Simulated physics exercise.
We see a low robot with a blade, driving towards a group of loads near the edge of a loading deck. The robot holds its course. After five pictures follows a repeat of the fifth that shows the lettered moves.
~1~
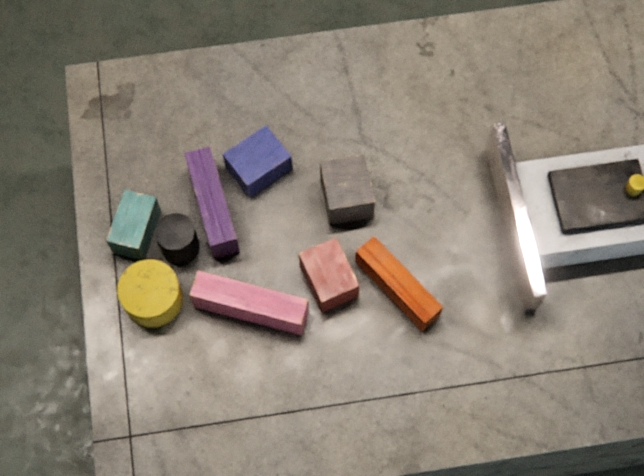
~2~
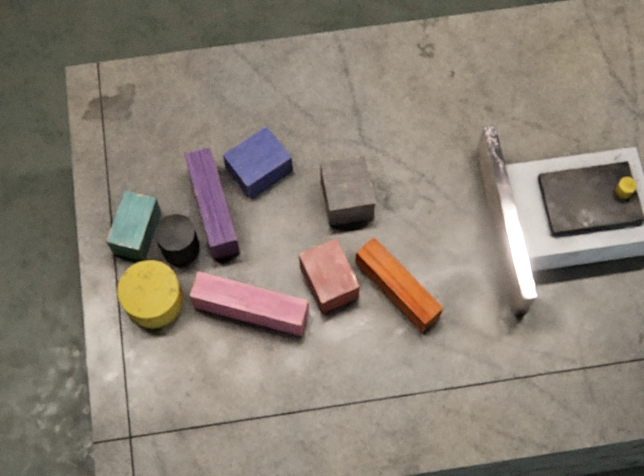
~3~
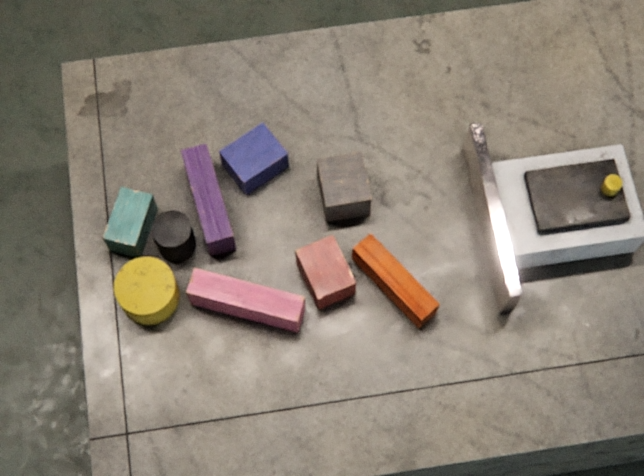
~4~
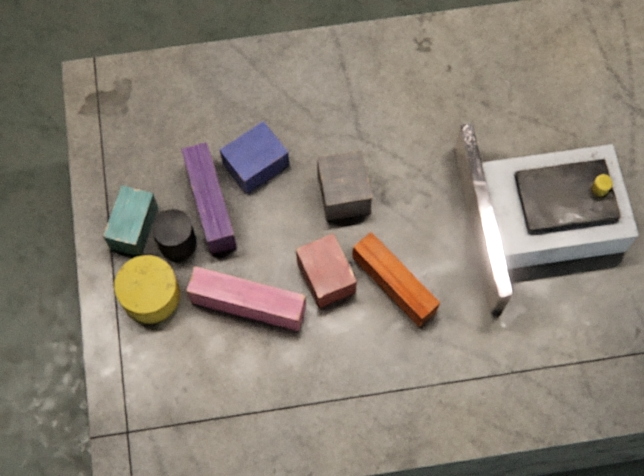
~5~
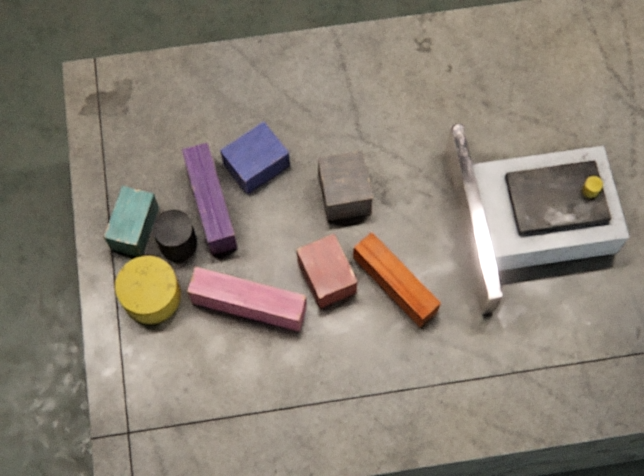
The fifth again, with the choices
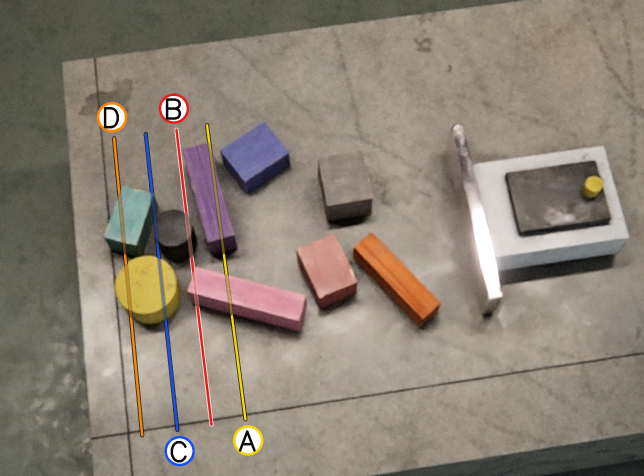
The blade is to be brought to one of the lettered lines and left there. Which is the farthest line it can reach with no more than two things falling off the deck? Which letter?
B is the last line within the limit.
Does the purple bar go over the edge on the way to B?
No.
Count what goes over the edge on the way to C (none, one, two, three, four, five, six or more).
By then, three.
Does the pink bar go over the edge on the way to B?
No.
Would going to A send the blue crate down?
No.
On the copy, A at (225, 265); B at (193, 269); C at (161, 274); D at (127, 279).
On B. First, robot (449, 212); orange stick (361, 281); grey crate (334, 188).
Then, robot (347, 227); yellow canister (133, 291); black canister (170, 236).
Finally, robot (270, 238); turquoise crate (82, 214); yellow canister (96, 296); none fallen.
By contrast, A is within the limit but short; C drops three; D drops four.
